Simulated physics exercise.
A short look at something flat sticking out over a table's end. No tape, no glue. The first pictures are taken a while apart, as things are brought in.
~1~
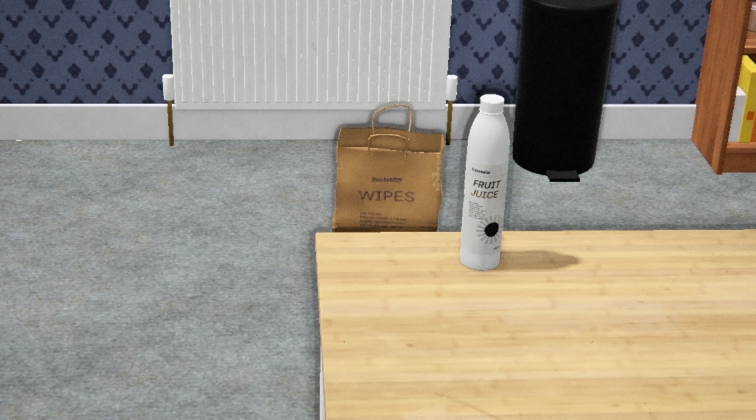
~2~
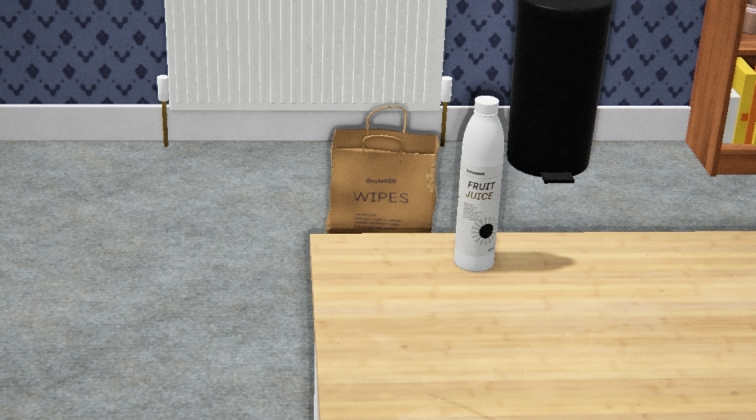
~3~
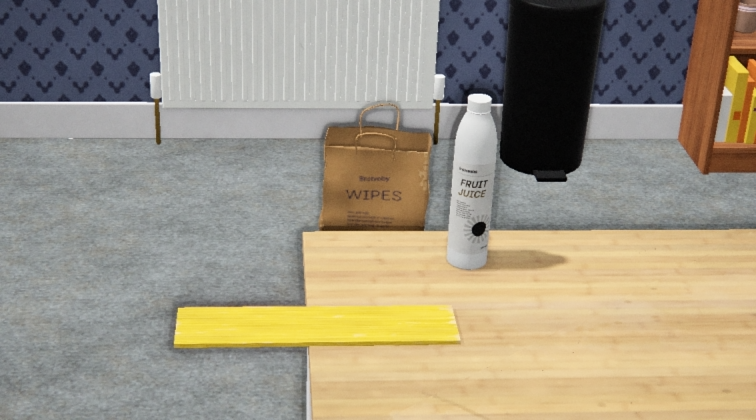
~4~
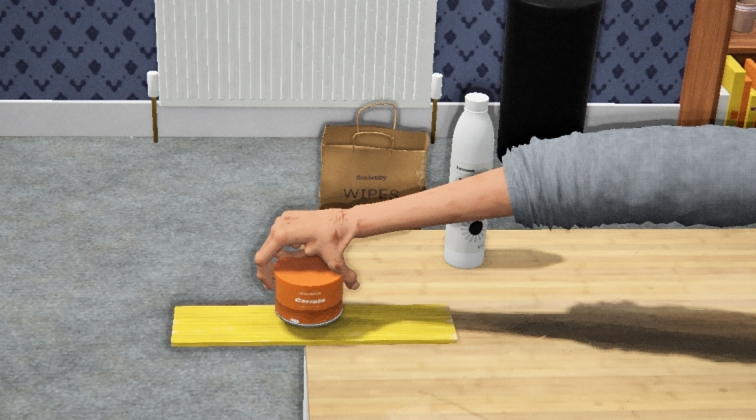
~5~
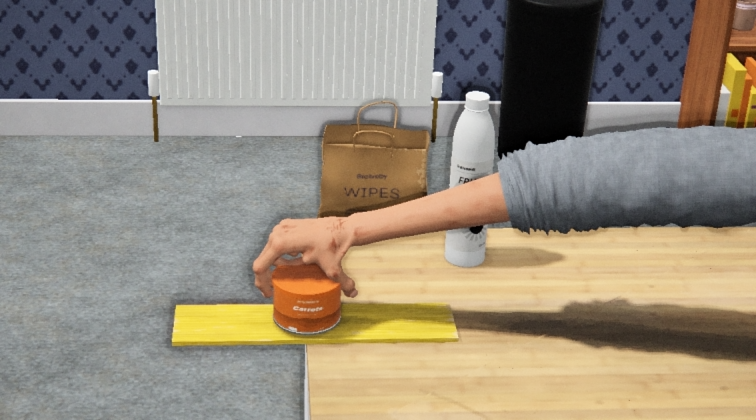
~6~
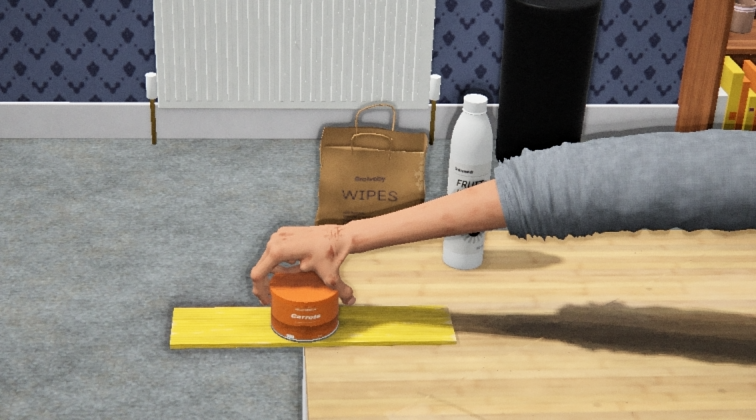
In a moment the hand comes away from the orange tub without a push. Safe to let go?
The plank holds.
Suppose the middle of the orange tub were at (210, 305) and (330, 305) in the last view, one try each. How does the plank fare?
First, it comes down; second, it stays on the table.
Then, 0.60 s on from there, no change.
Then, 1.30 s on from there, orange tub resting near (305, 304).
In the end, all 3 unmoved. At the end, from the last picture's camera, orange tub near (305, 304). The plank keeps its balance.
